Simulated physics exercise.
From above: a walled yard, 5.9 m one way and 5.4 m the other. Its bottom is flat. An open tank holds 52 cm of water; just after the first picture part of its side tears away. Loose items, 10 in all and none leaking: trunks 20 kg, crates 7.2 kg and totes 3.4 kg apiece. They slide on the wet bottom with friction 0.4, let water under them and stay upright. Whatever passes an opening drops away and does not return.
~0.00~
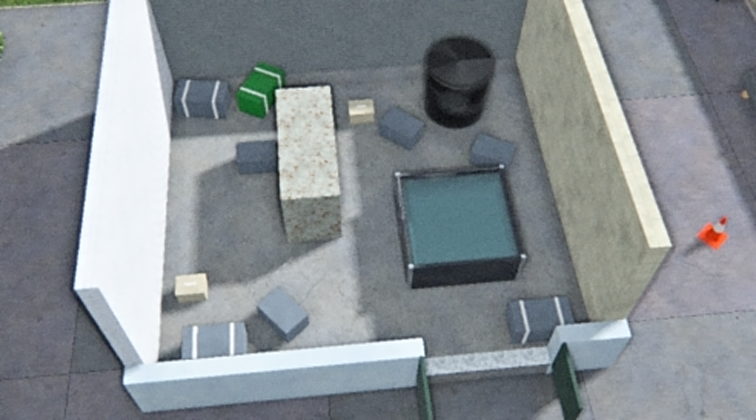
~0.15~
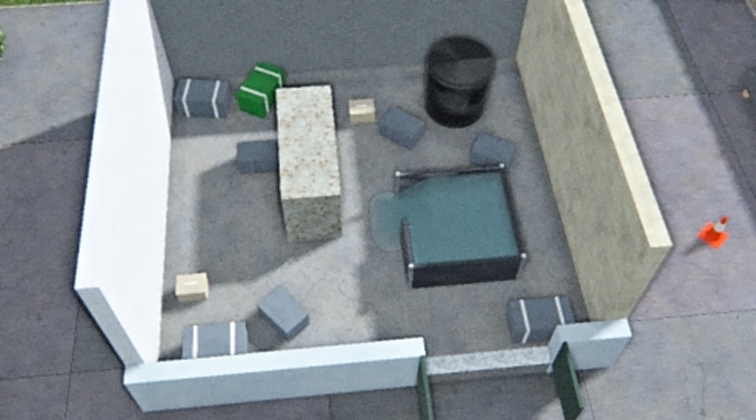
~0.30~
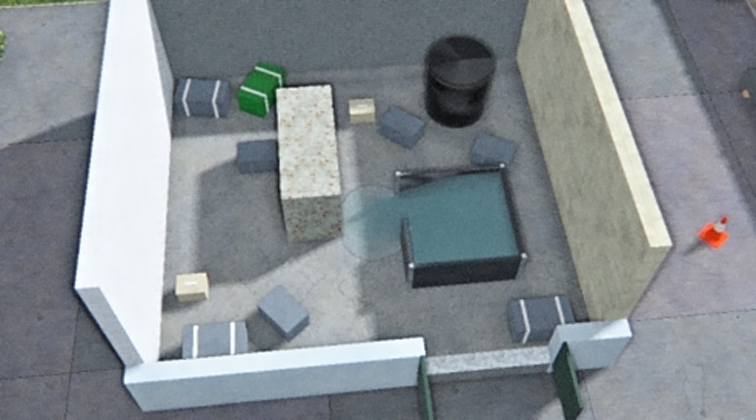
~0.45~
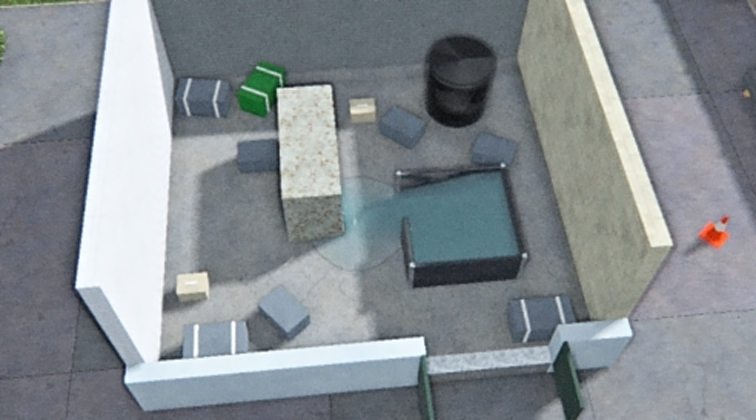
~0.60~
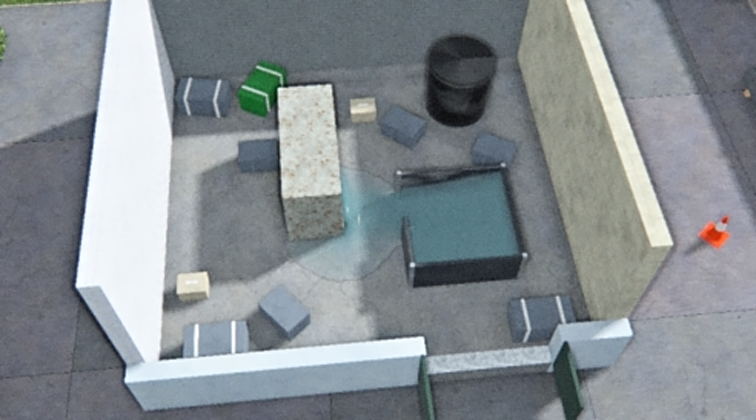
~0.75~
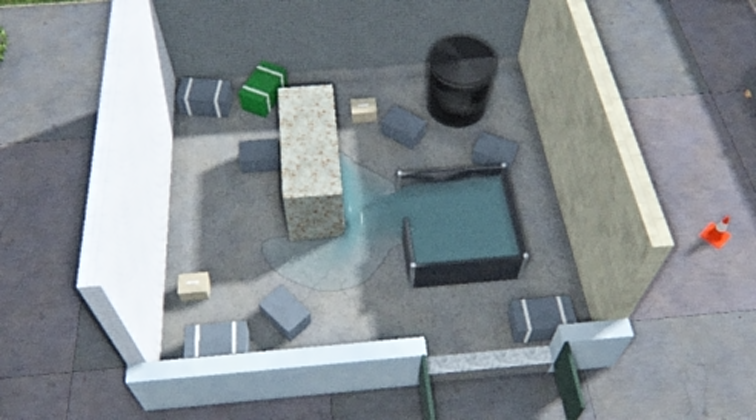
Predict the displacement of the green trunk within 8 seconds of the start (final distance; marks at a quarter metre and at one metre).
The green trunk barely shifts.
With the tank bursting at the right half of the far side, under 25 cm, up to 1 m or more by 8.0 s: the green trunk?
In that case the green trunk ends far away.
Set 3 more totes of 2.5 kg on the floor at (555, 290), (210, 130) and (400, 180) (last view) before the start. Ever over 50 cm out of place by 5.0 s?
In turn: Under, less, less.
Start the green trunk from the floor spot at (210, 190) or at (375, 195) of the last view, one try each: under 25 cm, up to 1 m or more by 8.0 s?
In turn: It stays put; it gets carried off.
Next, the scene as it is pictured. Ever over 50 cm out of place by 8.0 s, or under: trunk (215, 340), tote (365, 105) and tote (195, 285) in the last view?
In turn: Past it, past it, over.
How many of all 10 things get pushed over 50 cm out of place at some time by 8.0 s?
5 of them.
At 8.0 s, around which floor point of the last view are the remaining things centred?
At about (331, 171).
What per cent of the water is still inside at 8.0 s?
About 98 per cent.
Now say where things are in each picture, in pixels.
The first frame shows the green trunk at (260, 82), on the bottom; 2.2 m2 under water; 0 of 10 have shifted.
The second frame shows the green trunk at (260, 82) rests on the ground; water covers 2.7 m2; 0 of 10 have shifted.
The third frame shows the green trunk at (261, 82) rests on the ground; 3.2 m2 under water; 0 of 10 have shifted.
The fourth frame shows the green trunk at (261, 81), on the bottom; 3.6 m2 under water; 0 of 10 have shifted.
The fifth frame shows the green trunk at (262, 81), on the bottom; 4.1 m2 under water; 0 of 10 have shifted.
The sixth frame shows the green trunk at (262, 81) rests on the ground; 4.5 m2 under water; 0 of 10 have shifted.
After 1.6 s the green trunk is near (262, 81), 0.0 m from its start, aground; 0 of 10 are out; 0 afloat.
After 3.6 s the green trunk is near (262, 81), 0.0 m from its start, aground; 0 of 10 are out; 4 afloat.
After 5.6 s the green trunk is near (262, 81), 0.0 m from its start, aground; 0 of 10 are out; 3 afloat.
After 8.0 s the green trunk is near (262, 81), 0.0 m from its start, aground; 0 of 10 are out; 7 afloat.
